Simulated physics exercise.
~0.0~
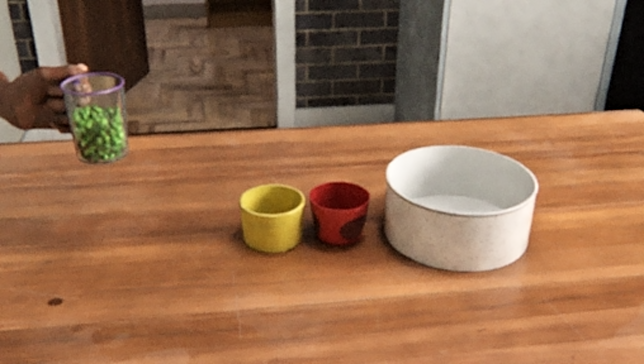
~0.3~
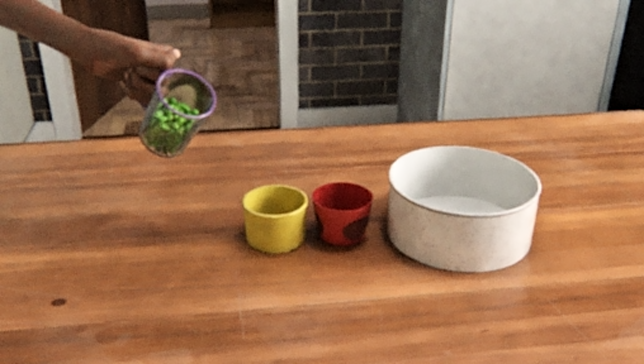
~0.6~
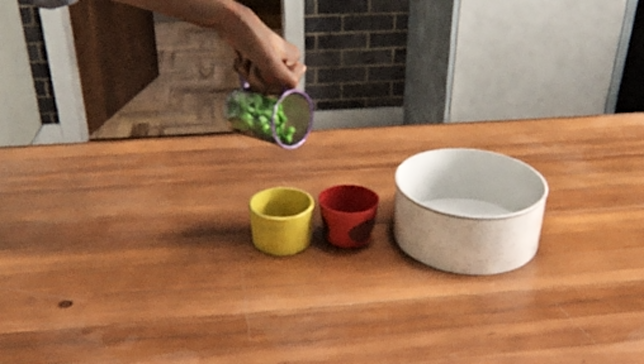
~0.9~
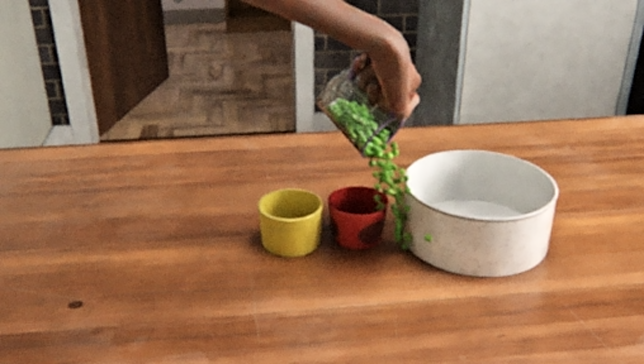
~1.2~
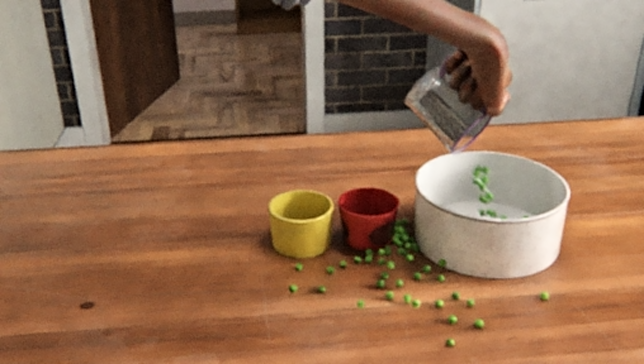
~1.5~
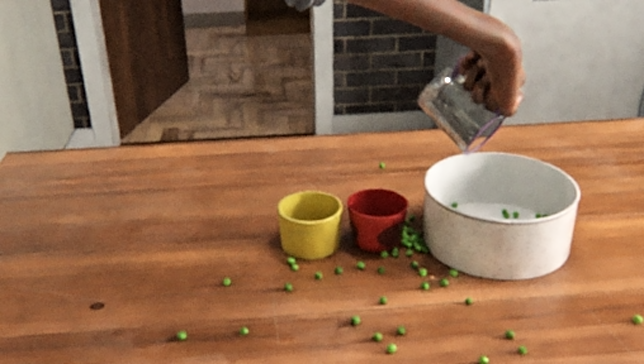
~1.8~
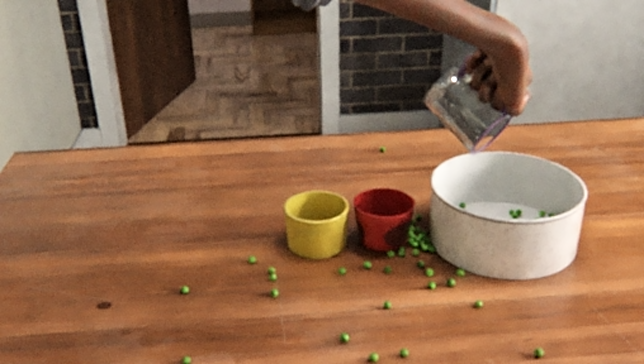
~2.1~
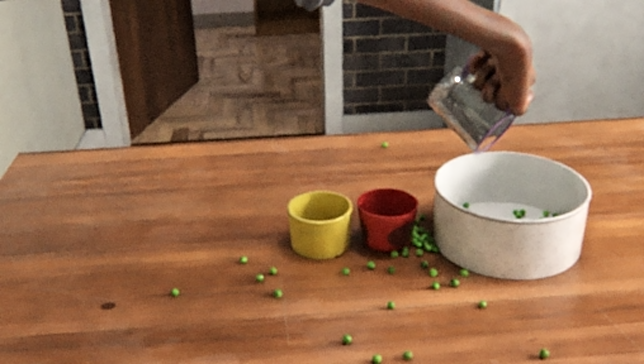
In this clip, a hand carries a clear cup of green peas rightward over a wooden table, tipping it past a yellow dish and a red dish toward a white pot. Peas spill between the containers and into the pot, ending with some inside and many scattered across the table.
